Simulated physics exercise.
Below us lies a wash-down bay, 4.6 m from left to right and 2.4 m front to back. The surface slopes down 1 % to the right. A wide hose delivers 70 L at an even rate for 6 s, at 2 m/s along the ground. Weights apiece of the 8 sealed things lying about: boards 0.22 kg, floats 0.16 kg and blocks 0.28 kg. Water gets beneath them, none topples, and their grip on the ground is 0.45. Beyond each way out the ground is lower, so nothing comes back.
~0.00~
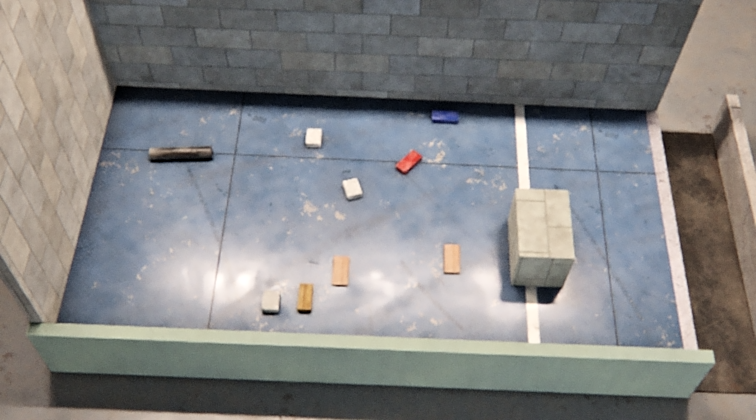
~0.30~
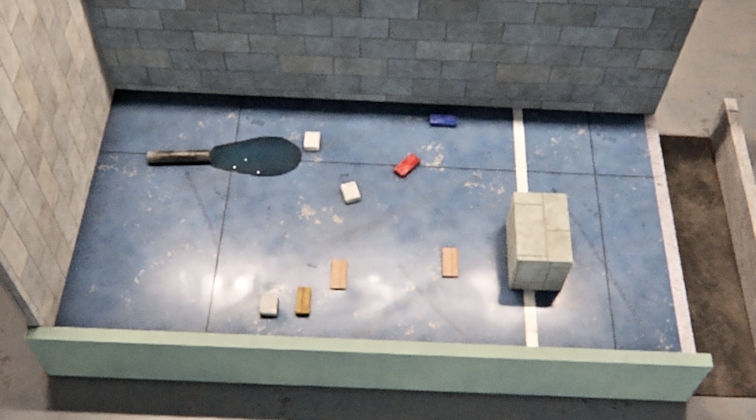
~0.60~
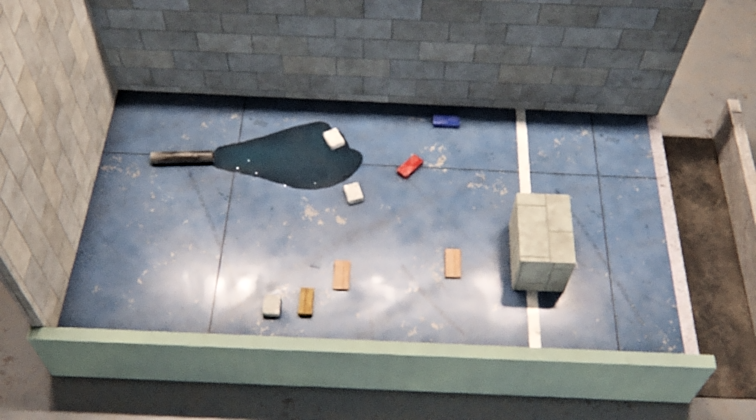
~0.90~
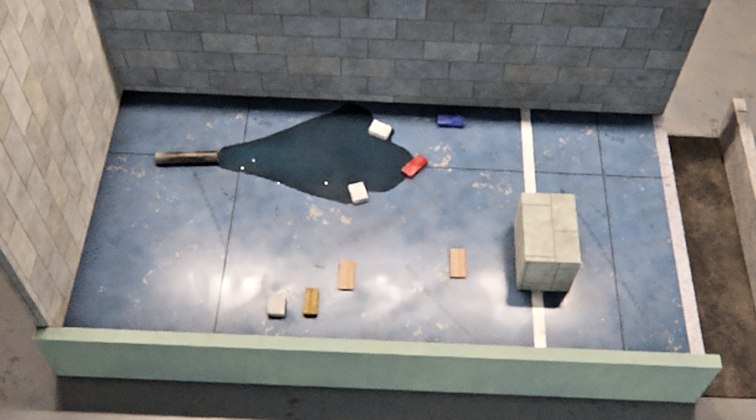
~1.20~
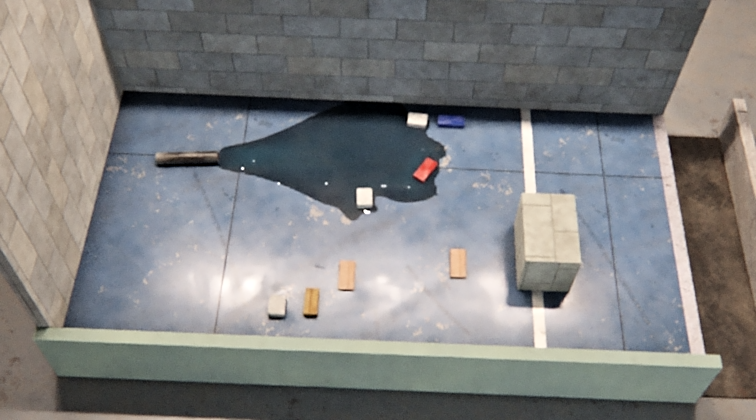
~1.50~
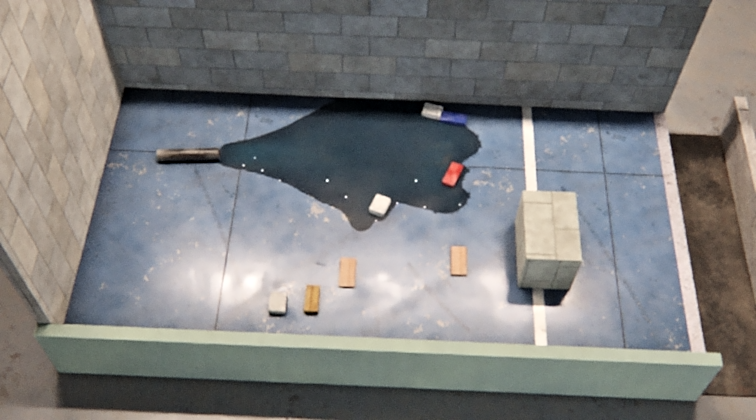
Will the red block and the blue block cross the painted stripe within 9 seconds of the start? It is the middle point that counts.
Red block crosses, blue block passes.
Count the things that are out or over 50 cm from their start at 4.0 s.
I count 3.
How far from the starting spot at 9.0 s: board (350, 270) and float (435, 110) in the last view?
In that order: 0 cm, gone out.
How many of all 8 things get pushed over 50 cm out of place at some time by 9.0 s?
I count 3.
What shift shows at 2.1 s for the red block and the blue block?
Roughly 60 and 10 cm by then.
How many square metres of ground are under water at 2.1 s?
About 2.0 m2.
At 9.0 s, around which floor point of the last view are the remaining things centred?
Around (361, 273).
After 2.1 s the red block is near (495, 182), 0.7 m from its start, aground; the blue block is near (467, 112), 0.1 m from its start, aground; 0 of 8 are over the mark; 1 afloat.
After 4.0 s the red block is near (577, 195), 1.3 m from its start, aground; the blue block is near (591, 114), 1.2 m from its start, afloat; 3 of 8 are over the mark; 2 afloat.
After 6.3 s the red block is near (677, 213), 2.1 m from its start, aground; the blue block has gone out; 3 of 8 are over the mark; 0 afloat.
After 9.0 s the red block has gone out; the blue block has gone out; 3 of 8 are over the mark; 0 afloat.
